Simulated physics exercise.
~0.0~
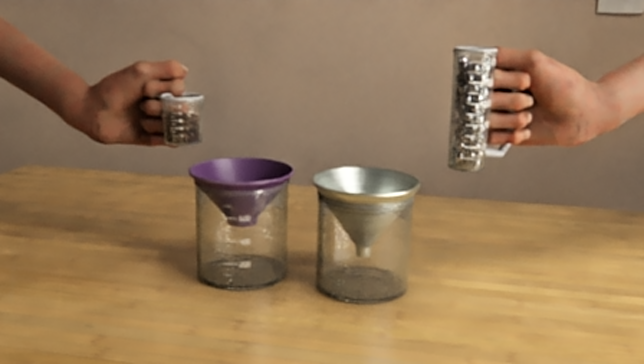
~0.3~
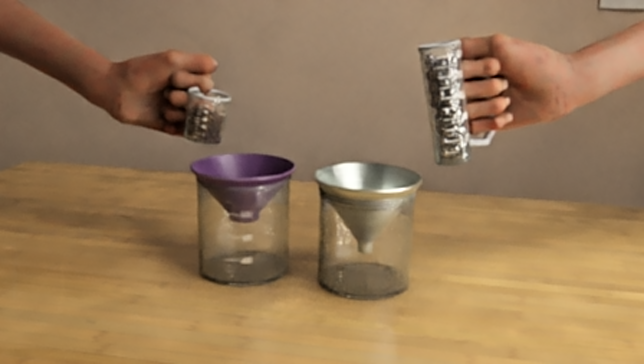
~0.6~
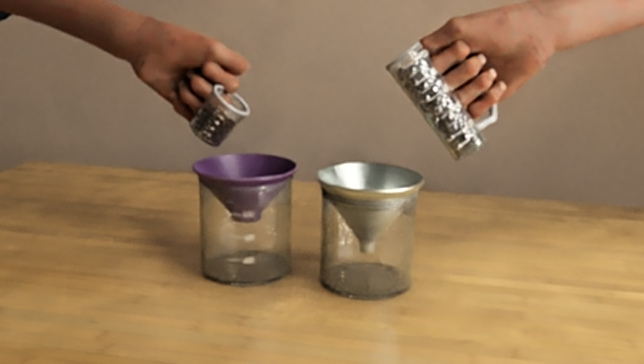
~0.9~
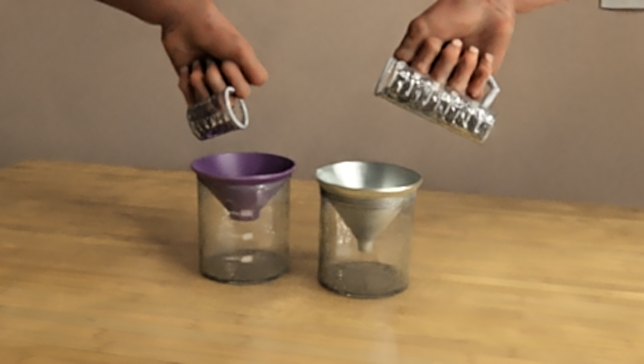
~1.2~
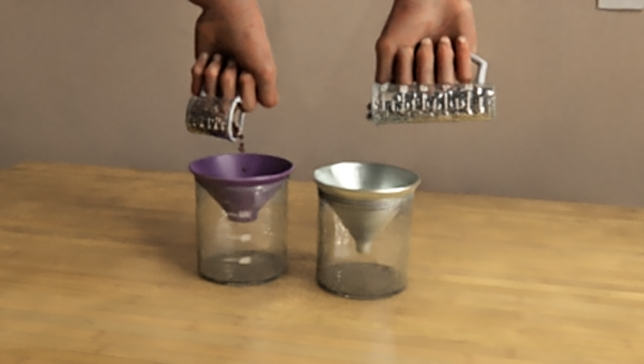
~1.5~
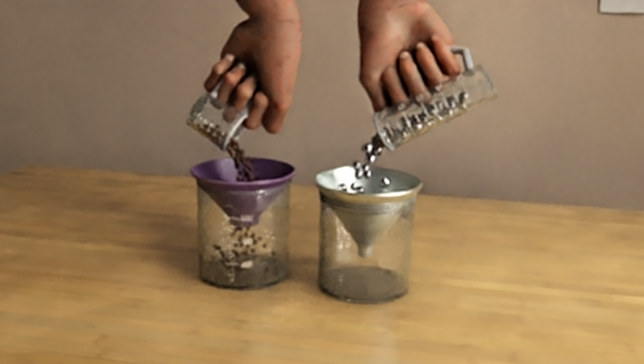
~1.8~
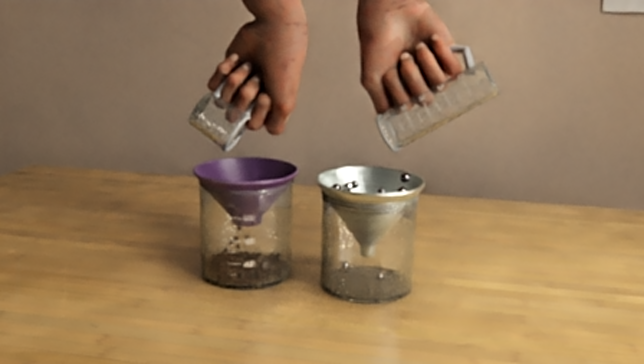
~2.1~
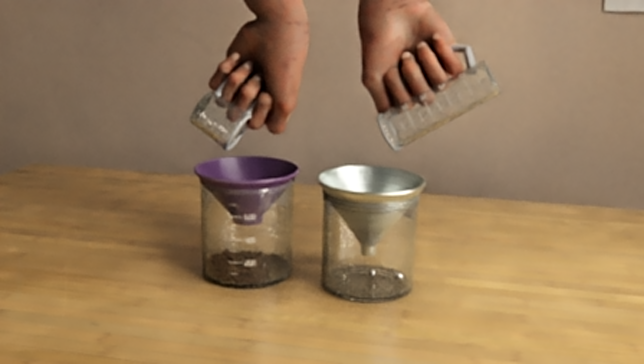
In this clip, two hands tip cups over funnels set in clear jars, pouring small dark pieces left and shiny beads right. The dark pieces all drop through the purple funnel into its jar, while nearly all the beads stay stuck in the silvery funnel, with only a few below.
